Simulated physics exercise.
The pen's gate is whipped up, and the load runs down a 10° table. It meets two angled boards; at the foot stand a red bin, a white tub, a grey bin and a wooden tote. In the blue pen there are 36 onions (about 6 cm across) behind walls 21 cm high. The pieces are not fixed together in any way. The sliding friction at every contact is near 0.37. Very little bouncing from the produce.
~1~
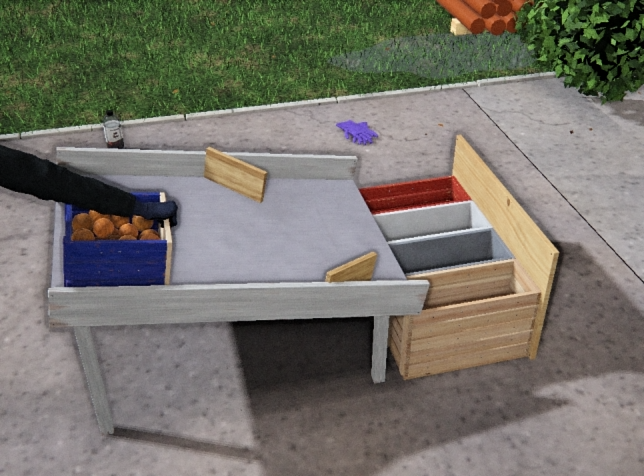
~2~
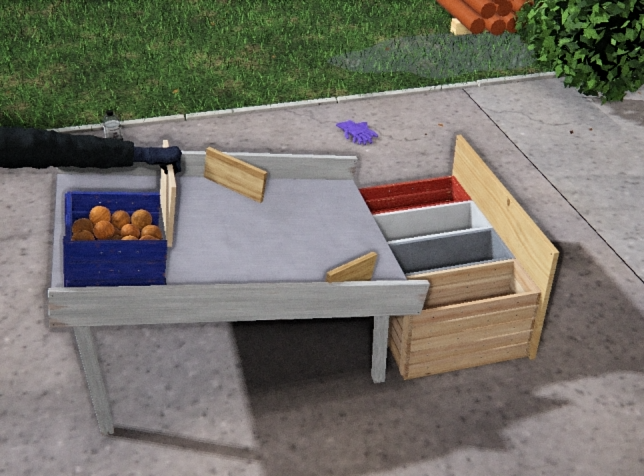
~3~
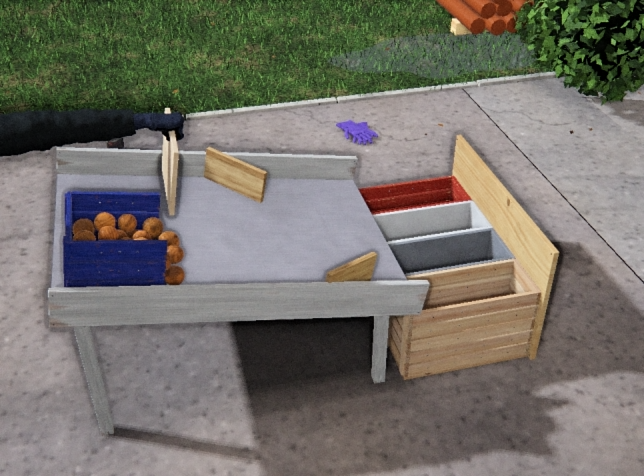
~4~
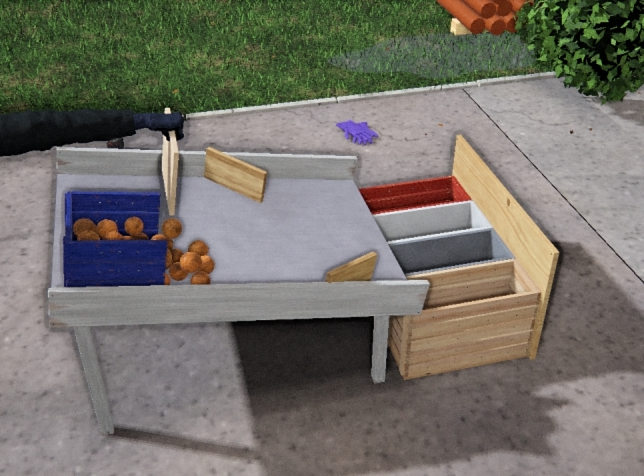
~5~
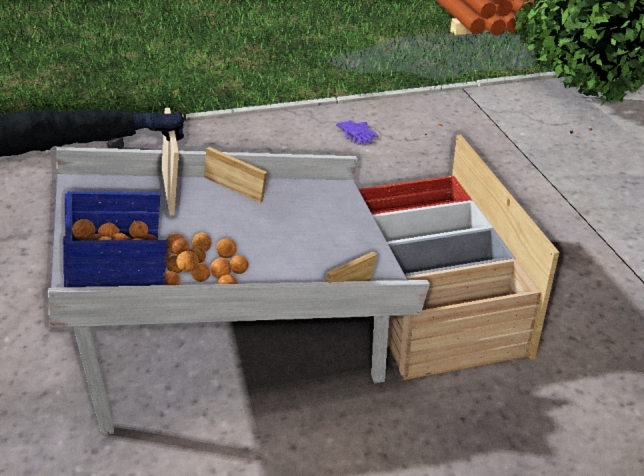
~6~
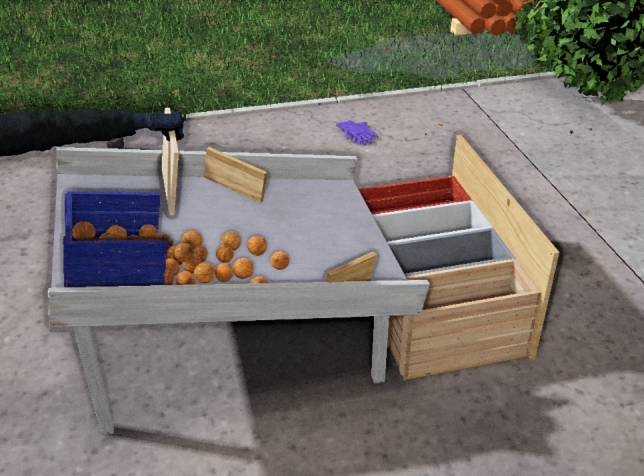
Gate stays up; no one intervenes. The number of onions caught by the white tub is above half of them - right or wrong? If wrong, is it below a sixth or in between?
Wrong, below a sixth.
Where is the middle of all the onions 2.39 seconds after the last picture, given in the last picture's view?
The middle lies near (454, 294).
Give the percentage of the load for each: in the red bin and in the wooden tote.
Around 0 % in the first place and around 0 % in the second.
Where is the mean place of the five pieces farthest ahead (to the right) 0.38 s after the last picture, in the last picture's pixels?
Somewhere near pixel (354, 251).
Then, 0.38 s after the last picture, 12 still in the blue pen, 23 on the slope and 1 in the air.
Then, 0.86 s after the last picture, 3 still in the blue pen, 6 in the grey bin, 26 on the slope and 1 in the air.
Then, 1.53 s after the last picture, 1 in the white tub, 19 in the grey bin, 13 on the slope and 3 in the air.
Outcome (2.39 s after the last picture), 3 in the white tub and 33 in the grey bin. Asked share, 3 of 36, 8 per cent.
